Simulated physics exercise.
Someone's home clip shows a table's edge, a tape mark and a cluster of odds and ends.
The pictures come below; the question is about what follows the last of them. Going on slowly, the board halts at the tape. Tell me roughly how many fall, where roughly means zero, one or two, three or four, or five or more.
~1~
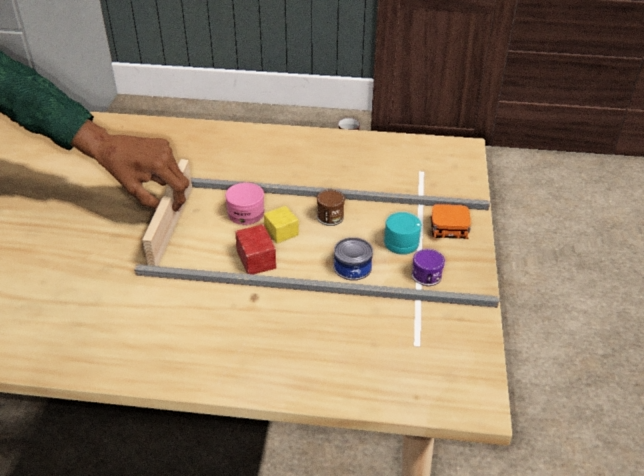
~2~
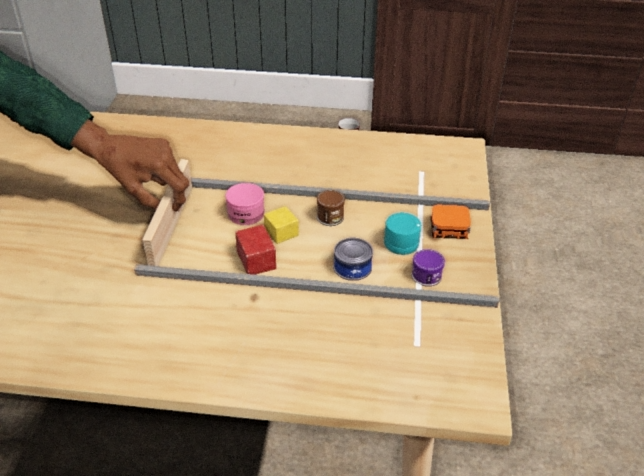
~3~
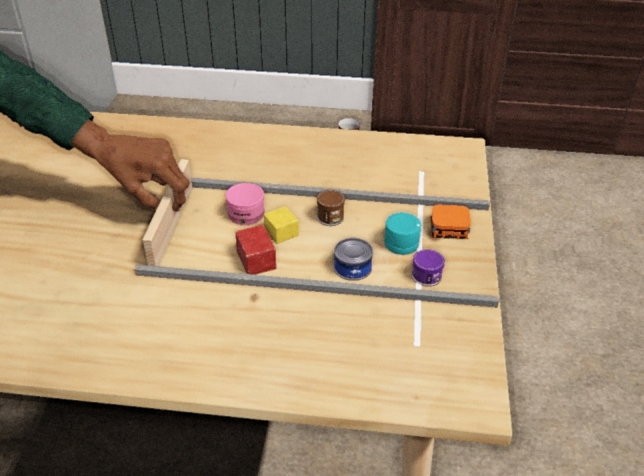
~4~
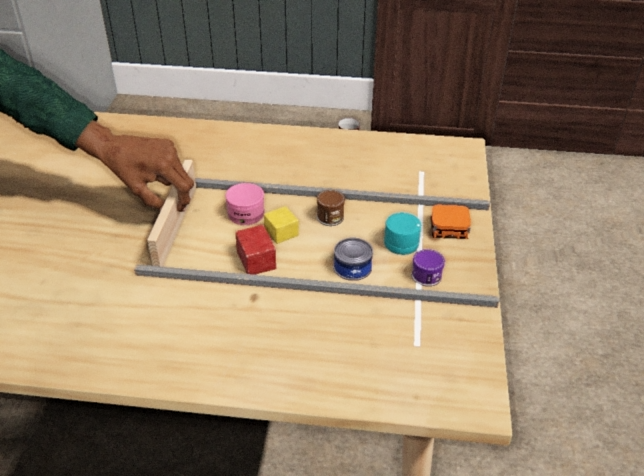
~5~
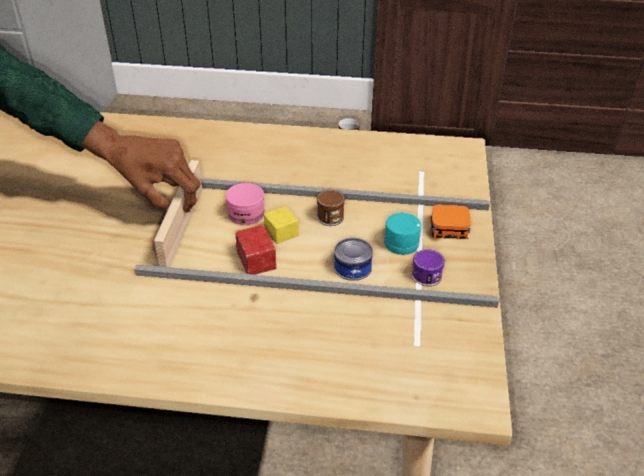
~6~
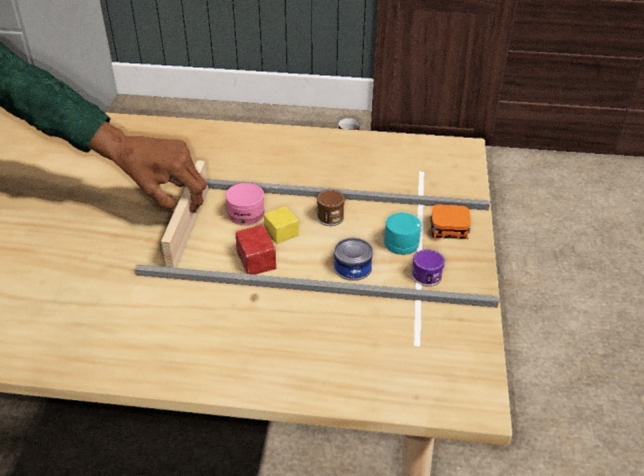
Roughly, one or two fall.
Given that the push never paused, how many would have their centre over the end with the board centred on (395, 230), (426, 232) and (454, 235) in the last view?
Past the end: 0, 2 and 5.
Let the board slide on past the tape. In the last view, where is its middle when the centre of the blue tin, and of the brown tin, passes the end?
Roughly at (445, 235) and roughly at (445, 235).
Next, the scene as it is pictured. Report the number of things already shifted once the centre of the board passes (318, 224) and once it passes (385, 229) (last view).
Counts: 5, 8.
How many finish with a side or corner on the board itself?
Contact count: 3.
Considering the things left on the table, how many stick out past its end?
Looks like 0 of them.
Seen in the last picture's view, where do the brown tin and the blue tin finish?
You'll find the brown tin at roughly (470, 211) and the blue tin at roughly (470, 269).
Soon after, none off yet; orange case at rest near (450, 222); purple pot at rest near (428, 268); turquoise lid at rest near (403, 233).
In the end, the number that fall off is one or two; gone, purple pot and orange case.
